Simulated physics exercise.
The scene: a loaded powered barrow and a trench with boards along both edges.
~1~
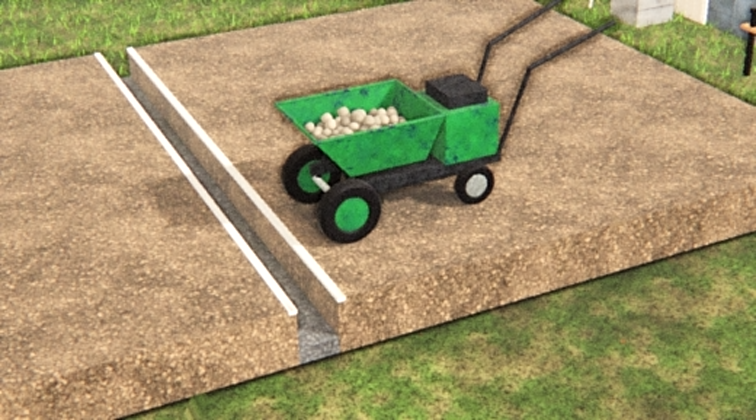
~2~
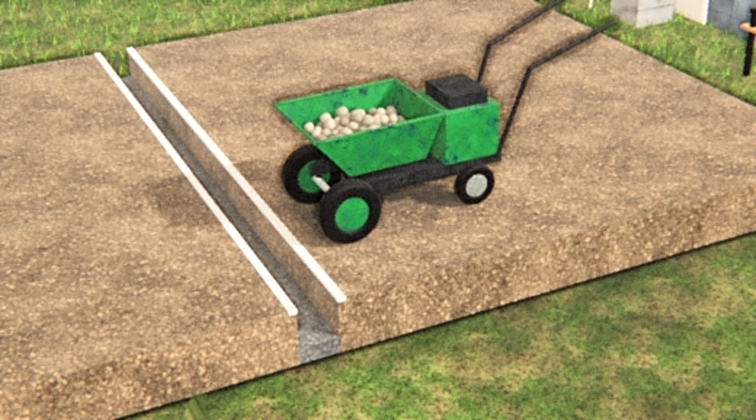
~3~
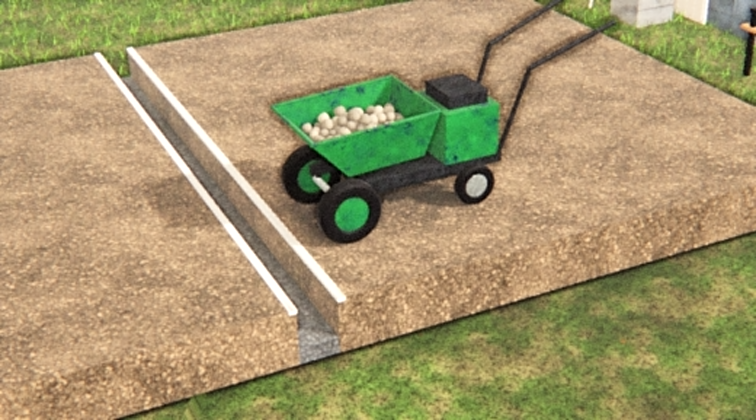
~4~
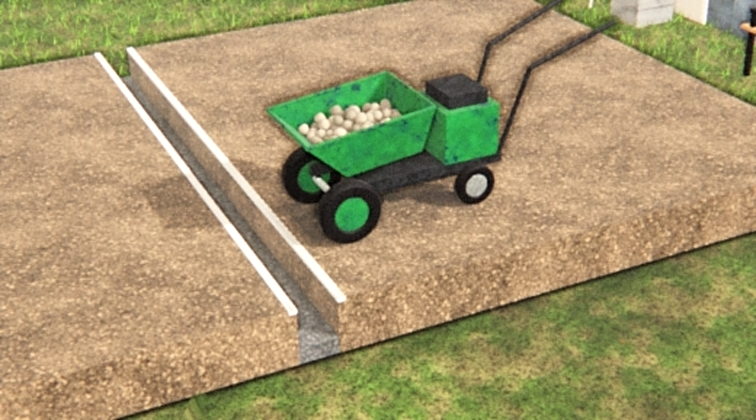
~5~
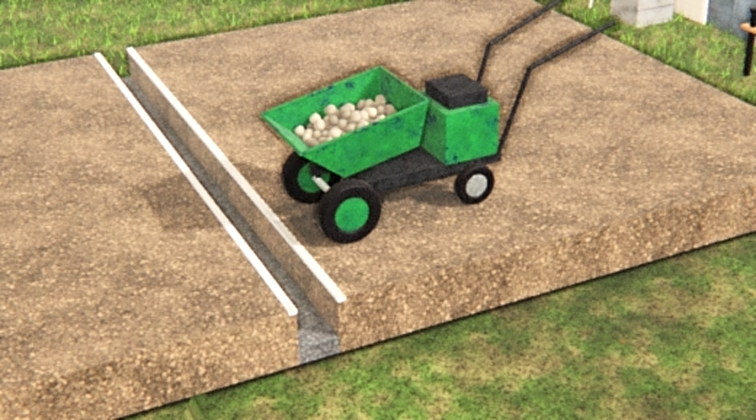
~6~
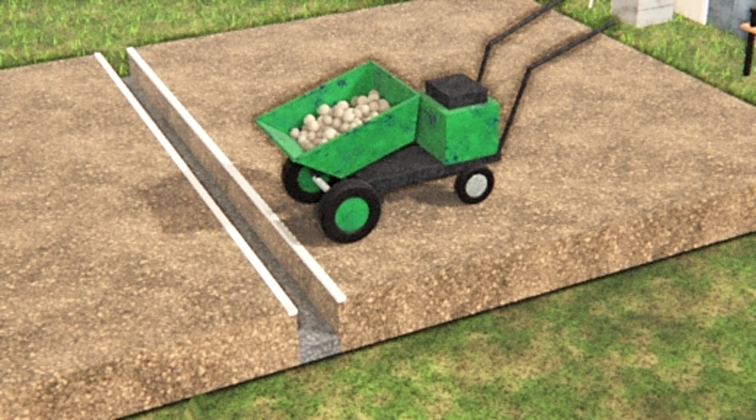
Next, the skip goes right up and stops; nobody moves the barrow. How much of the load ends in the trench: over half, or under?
It catches under half.
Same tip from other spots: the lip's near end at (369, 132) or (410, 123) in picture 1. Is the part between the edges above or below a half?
In turn: Above a half; less than half.
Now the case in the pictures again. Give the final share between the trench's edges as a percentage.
Roughly 5 in a hundred.
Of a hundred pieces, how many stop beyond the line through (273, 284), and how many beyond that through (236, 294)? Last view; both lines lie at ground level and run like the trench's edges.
The first gives 80 %, the second 50 %.
Shortly afterwards, skip tipped steeply; the whole lot in the skip.
Next, skip tipped right over; near two thirds in the skip; only a few in or heaped over the trench; near a third beyond it; only a few falling.
Some moments later, skip tipped right over; a little in the skip; a little in or heaped over the trench; the bulk beyond it.
In the end, skip tipped right over; a little in the skip; a little in or heaped over the trench; the bulk beyond it.
